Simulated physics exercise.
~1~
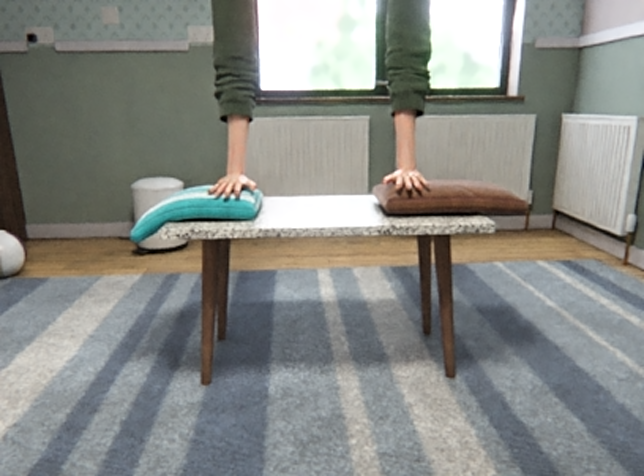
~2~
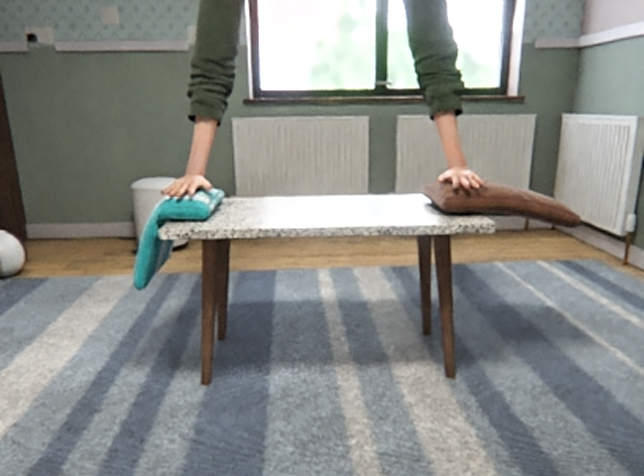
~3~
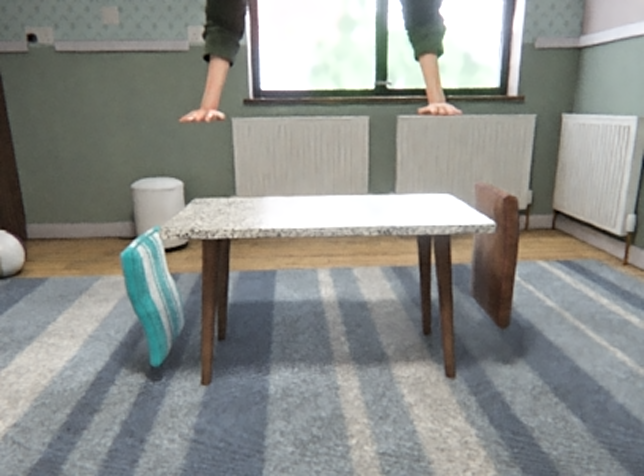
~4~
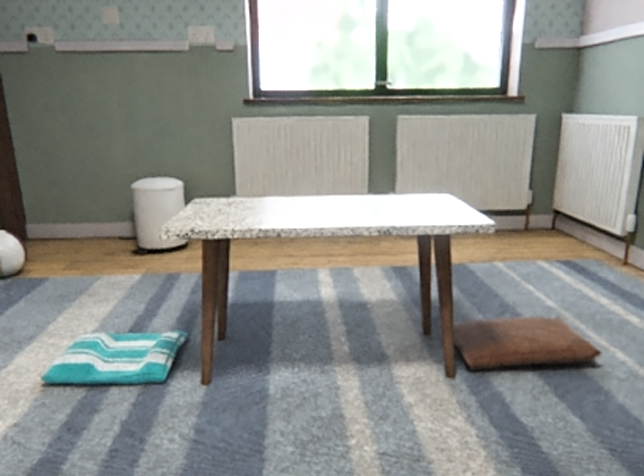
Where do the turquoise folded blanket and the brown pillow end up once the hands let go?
Both fall off the table and end up on the rug, with the turquoise folded blanket on the left and the brown pillow on the right.
